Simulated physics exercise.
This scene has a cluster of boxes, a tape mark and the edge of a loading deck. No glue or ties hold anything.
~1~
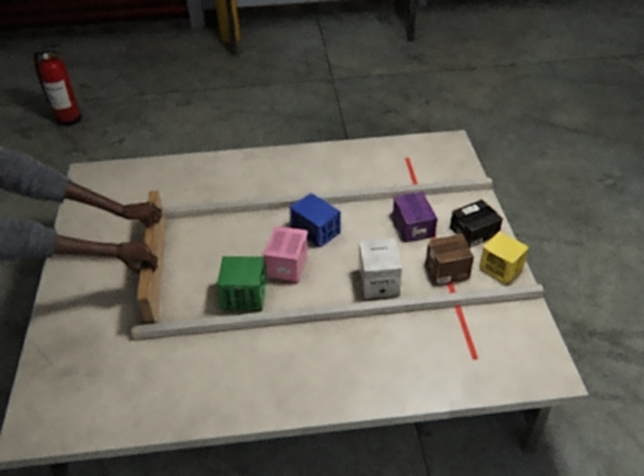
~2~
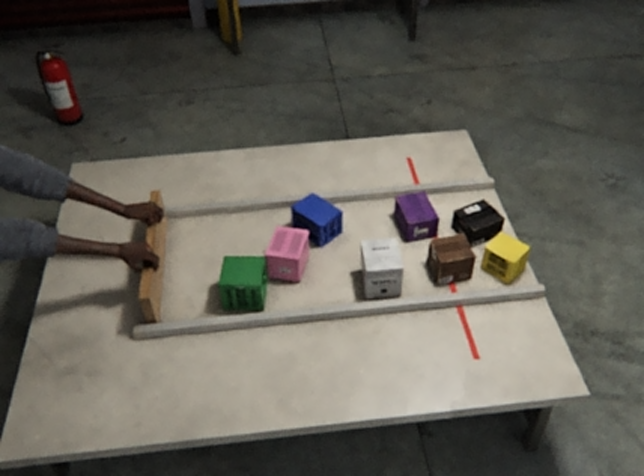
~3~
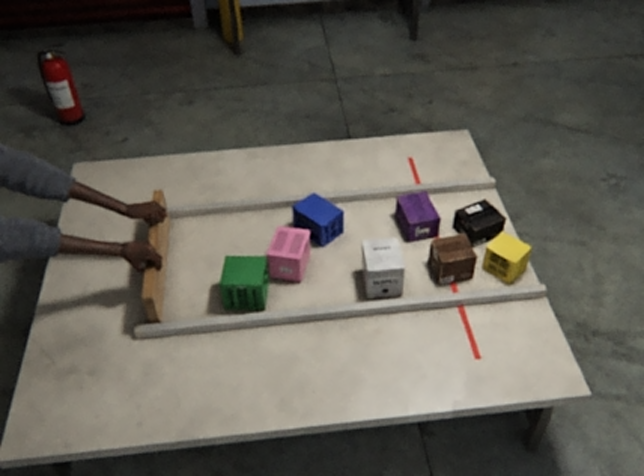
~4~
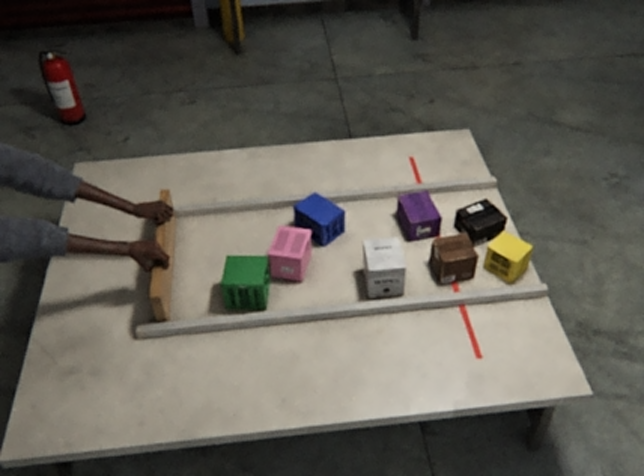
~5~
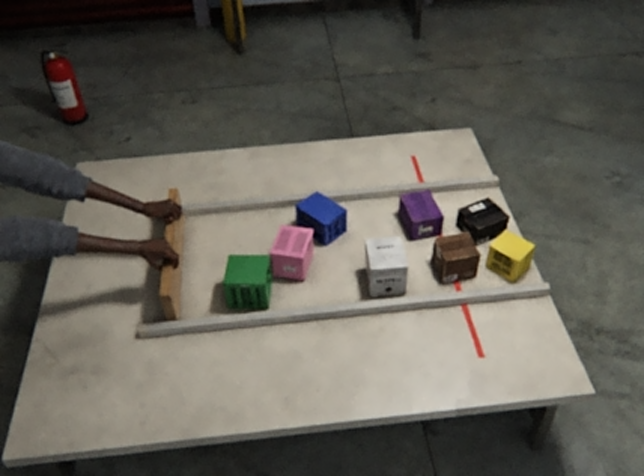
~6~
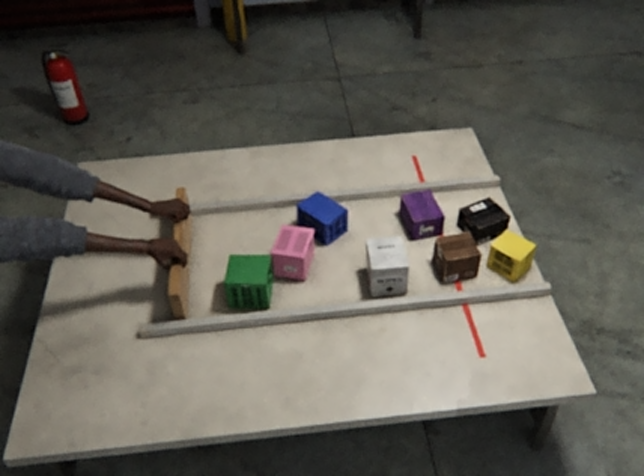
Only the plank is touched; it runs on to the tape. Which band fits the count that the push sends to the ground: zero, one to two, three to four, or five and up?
In the end, the drop-off count sits at three or a four.
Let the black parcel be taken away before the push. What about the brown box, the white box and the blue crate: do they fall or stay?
Here's how it goes: The brown box is gone, the white box hangs on, and the blue crate hangs on.
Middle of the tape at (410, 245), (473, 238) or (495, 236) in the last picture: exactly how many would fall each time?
It would be 1, 5 and 5.
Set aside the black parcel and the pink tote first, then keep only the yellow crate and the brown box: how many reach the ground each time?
The count is 2 in the first case and 1 in the second.
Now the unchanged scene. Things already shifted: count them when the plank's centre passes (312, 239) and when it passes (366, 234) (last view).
The count is 3 at the first point and 6 at the second.
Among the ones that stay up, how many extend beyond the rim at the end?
That comes to 1 of them.
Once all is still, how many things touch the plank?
That comes to 3.
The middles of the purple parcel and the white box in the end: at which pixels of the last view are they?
Final centres, in order: Near (495, 204), near (512, 252).
A little later, none off yet; yellow crate at rest near (511, 256); black parcel at rest near (483, 221); brown box at rest near (456, 257).
Next, none off yet; yellow crate shifted about its own width near (541, 255); black parcel shifted a little near (493, 221); brown box shifted about its own width near (500, 253).
When it is over, the number that fall off is three or four; down, brown box, black parcel and yellow crate.
